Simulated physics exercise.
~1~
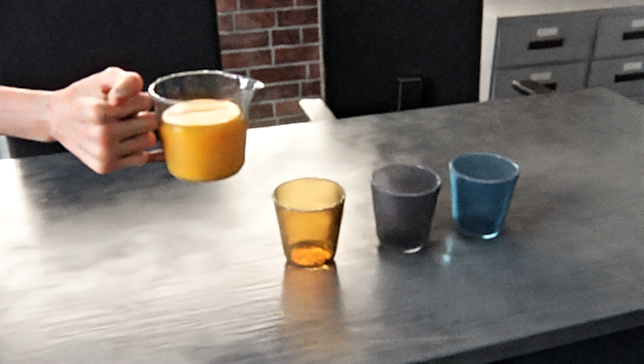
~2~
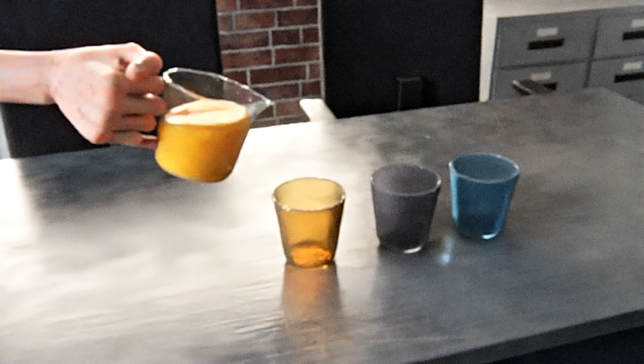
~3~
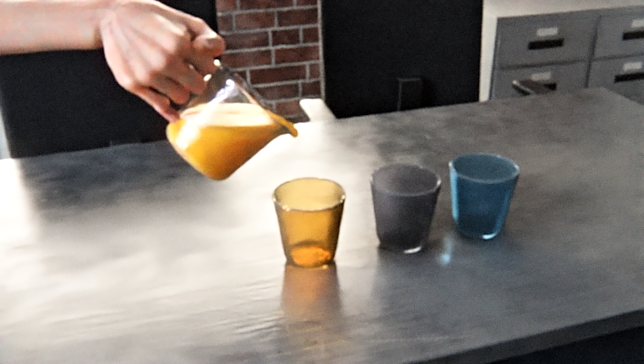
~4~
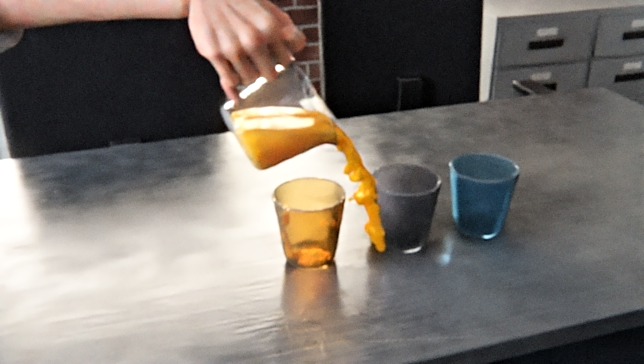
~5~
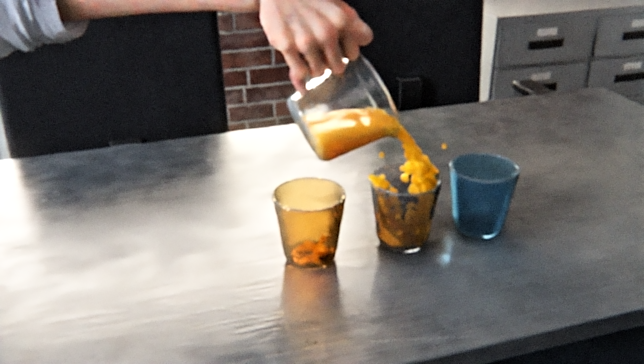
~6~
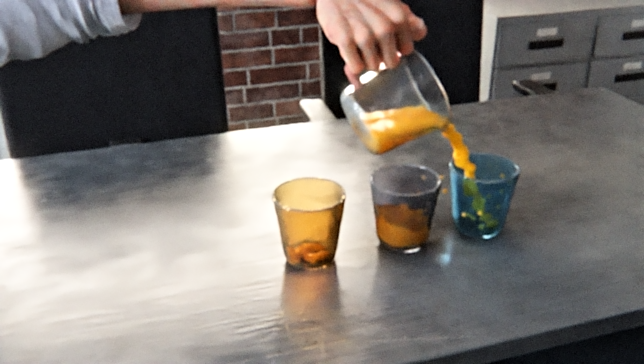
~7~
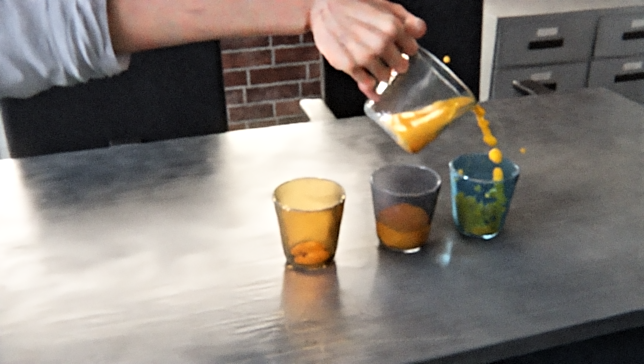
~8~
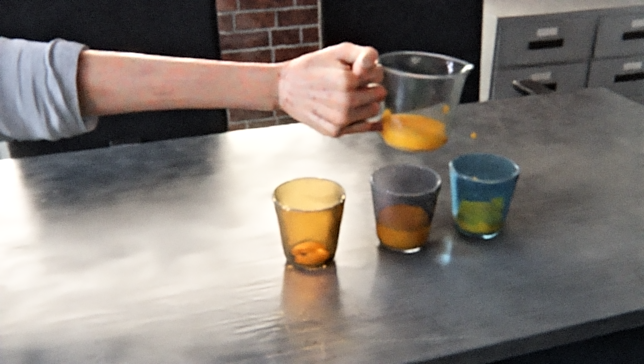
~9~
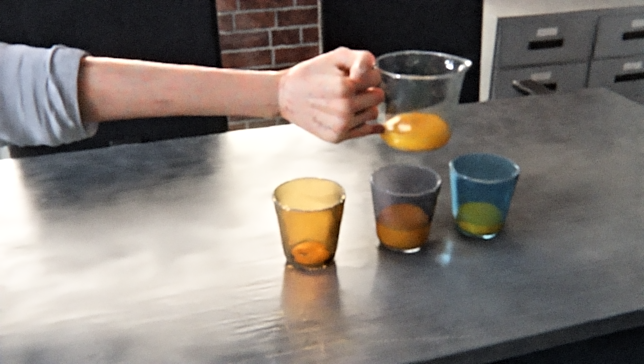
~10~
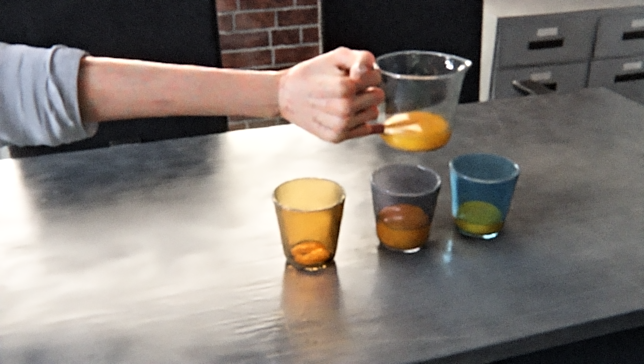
A hand enters from the left holding a clear glass measuring jug of orange juice above a dark grey table, seen from slightly above, with a brick wall and grey drawers behind. Three tumblers stand in a line, amber on the left, dark grey in the middle and blue on the right. The hand carries the jug rightwards, tipping it, and juice spills over near the grey tumbler. The stream then pours into the grey tumbler and next into the blue one, thinning to drops. Finally the jug is righted and held still, some juice left inside, with shallow juice in the grey and blue tumblers.
